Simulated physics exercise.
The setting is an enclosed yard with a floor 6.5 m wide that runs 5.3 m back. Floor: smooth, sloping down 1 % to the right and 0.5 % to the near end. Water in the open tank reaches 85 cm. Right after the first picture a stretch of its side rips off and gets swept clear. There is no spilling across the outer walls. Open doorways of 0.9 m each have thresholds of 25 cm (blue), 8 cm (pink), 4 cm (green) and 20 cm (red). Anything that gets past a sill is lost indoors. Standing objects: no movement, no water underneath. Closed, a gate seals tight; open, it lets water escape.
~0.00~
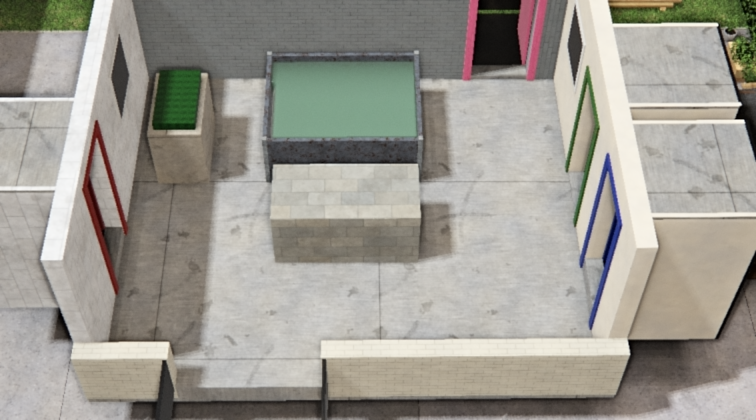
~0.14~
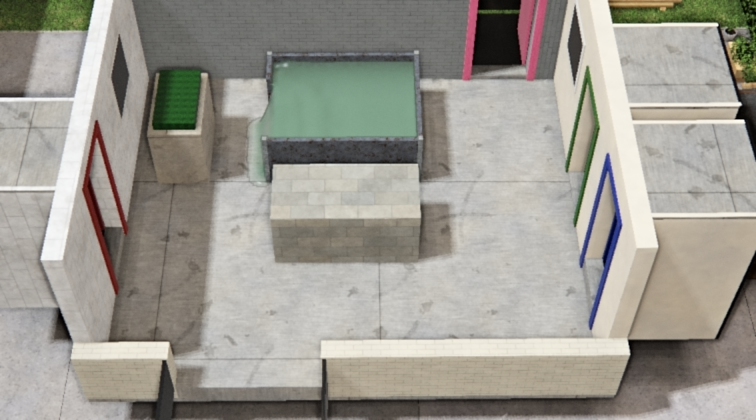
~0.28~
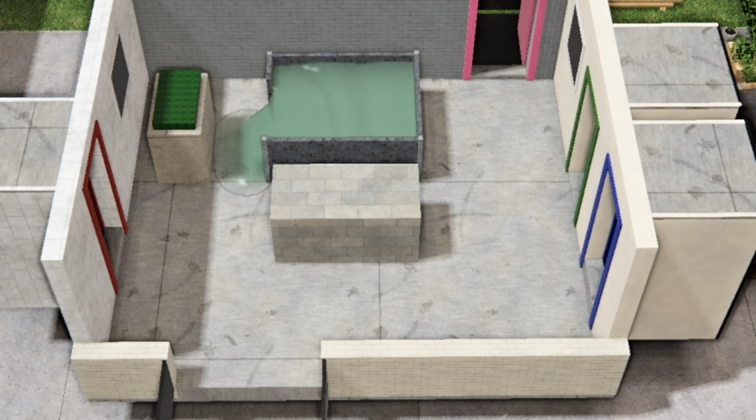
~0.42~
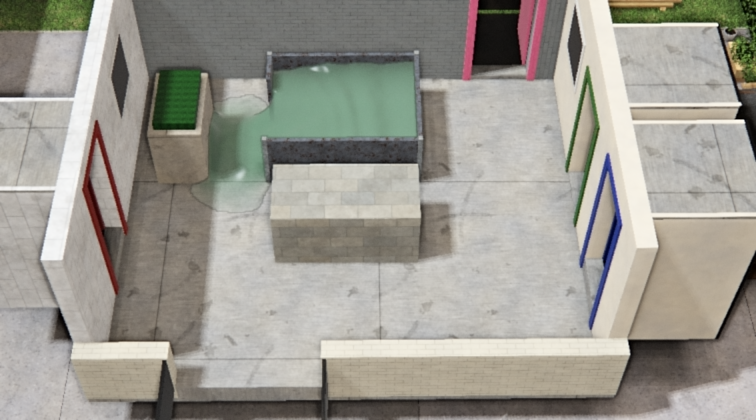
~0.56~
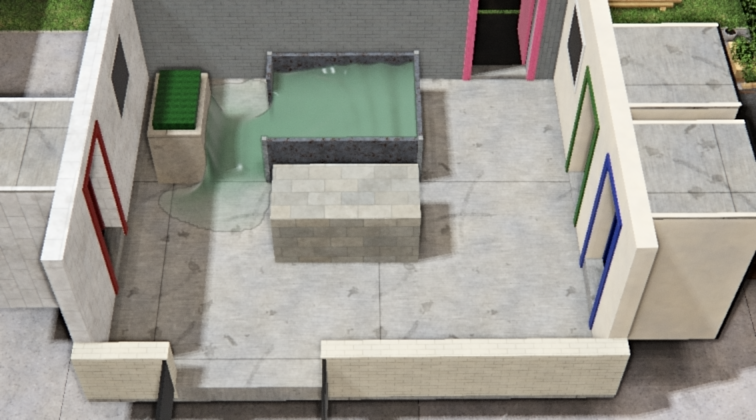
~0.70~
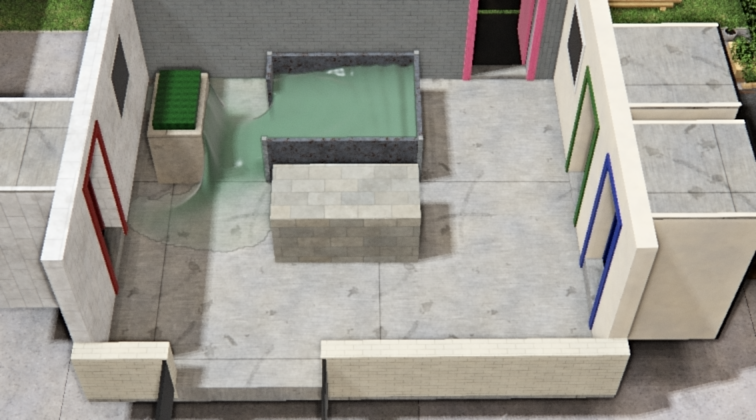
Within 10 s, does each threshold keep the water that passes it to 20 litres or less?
The blue door does; the pink door does; the green door does; the red door does.
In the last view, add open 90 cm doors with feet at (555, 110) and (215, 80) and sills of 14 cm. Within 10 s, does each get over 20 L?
First door short of the limit, second door beyond the limit.
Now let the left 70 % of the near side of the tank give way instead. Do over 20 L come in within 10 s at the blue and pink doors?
Blue stays inside, pink stays inside, judged against that limit.
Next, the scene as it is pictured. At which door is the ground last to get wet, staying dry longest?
It's the blue door that comes last.
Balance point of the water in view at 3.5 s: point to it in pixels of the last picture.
Centre: Approx. (274, 179) px.
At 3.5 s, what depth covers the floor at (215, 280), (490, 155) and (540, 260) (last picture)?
Approximately 6, 0 and 0 centimetres, going through them in turn.
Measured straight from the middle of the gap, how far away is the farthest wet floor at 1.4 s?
4.2 m.
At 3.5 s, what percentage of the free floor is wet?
Close to 50 in a hundred parts are wet.
After 1.4 s water covers 30 % of the floor and is deepest (61 cm) near (223, 150); blue door not reached, pink door not reached, green door not reached, red door 16 cm at the sill, 0 L in.
After 2.2 s water covers 45 % of the floor and is deepest (43 cm) near (223, 150); blue door not reached, pink door not reached, green door not reached, red door 19 cm at the sill, 0 L in.
After 3.5 s water covers 50 % of the floor and is deepest (30 cm) near (147, 371); blue door not reached, pink door 6 cm at the sill, 0 L in, green door not reached, red door 15 cm at the sill, 1 L in.
After 6.0 s water covers 80 % of the floor and is deepest (17 cm) near (105, 371); blue door 3 cm at the sill, 0 L in, pink door 4 cm at the sill, 0 L in, green door 5 cm at the sill, 0 L in, red door 6 cm at the sill, 1 L in.
After 10.0 s water covers 90 % of the floor and is deepest (12 cm) near (492, 369); blue door 11 cm at the sill, 0 L in, pink door 4 cm at the sill, 0 L in, green door 6 cm at the sill, 2 L in, red door 7 cm at the sill, 1 L in.
